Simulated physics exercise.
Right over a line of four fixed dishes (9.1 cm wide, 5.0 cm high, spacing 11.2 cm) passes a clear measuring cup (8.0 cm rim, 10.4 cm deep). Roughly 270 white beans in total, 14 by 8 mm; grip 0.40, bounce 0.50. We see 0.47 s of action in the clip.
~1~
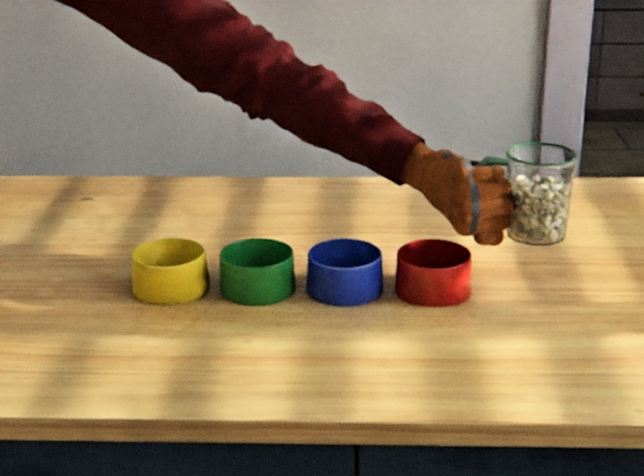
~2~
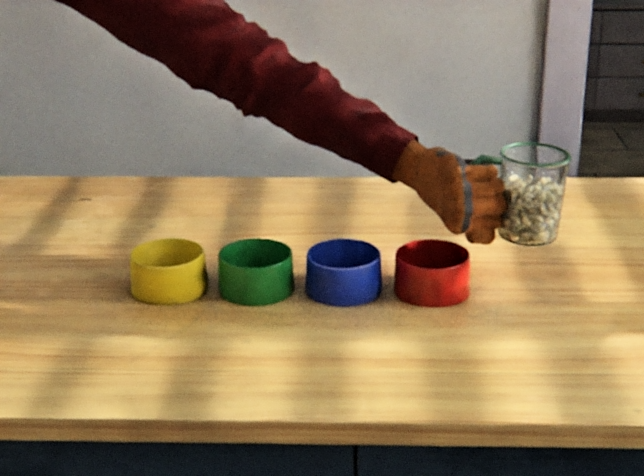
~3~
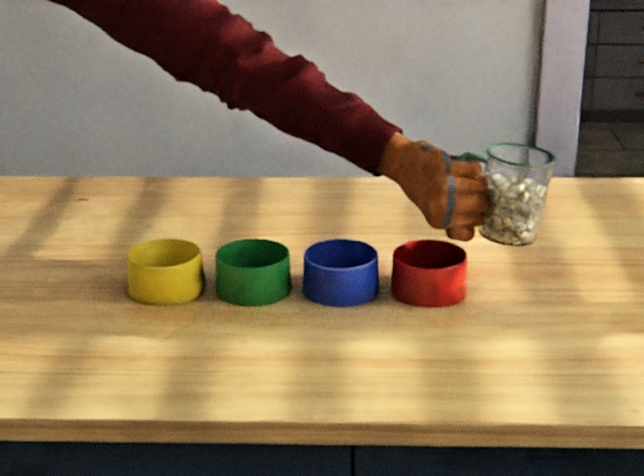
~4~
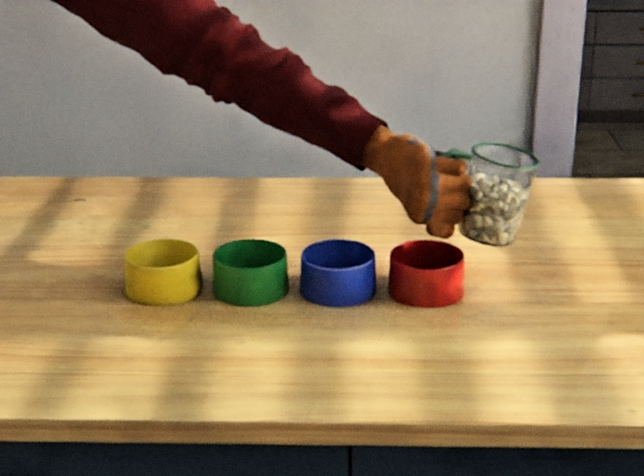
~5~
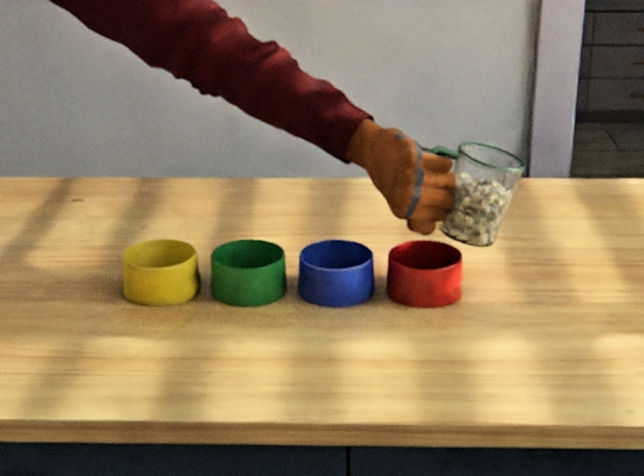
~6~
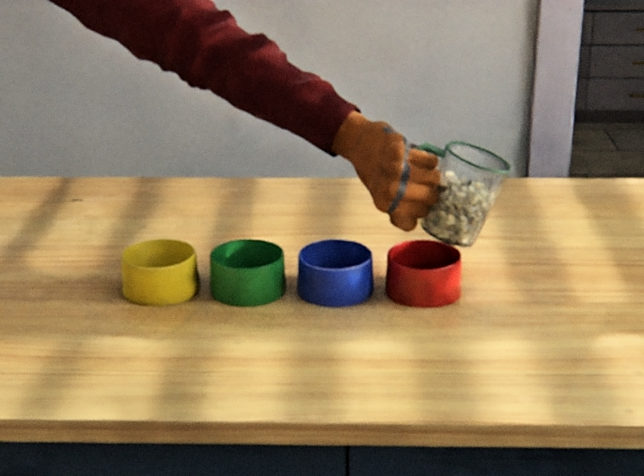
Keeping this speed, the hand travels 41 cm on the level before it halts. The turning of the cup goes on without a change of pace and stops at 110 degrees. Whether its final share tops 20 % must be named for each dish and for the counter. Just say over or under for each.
At the end, red: I think it's going to gather a fifth or less of the pieces; blue: I think it's going to gather a fifth or less of the pieces; green: I think it's going to gather in excess of a fifth of the pieces; yellow: I think it's going to gather a fifth or less of the pieces; counter: I think it's going to gather a fifth or less of the pieces.
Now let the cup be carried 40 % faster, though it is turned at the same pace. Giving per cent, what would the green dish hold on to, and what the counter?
Then the green dish gets 100 and the counter 0.
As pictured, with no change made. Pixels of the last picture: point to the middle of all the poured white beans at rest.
Somewhere around (248, 268) in the final frame.
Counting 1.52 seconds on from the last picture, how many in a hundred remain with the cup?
Near 100 per cent of the load.
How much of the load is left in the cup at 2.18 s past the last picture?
Around 55 in a hundred.
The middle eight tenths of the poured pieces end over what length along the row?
I'd estimate close to 5 cm.
Then, 0.91 s after the last picture, tilt 61 degrees; cup holds 100 %.
Then, 1.52 s after the last picture, tilt 89 degrees; cup holds 100 %.
Then, 2.18 s after the last picture, tilt 110 degrees; cup holds 55 %, green 45 %.
In the end, red 0 %, blue 0 %, green 100 %, yellow 0 %, counter 0 %.
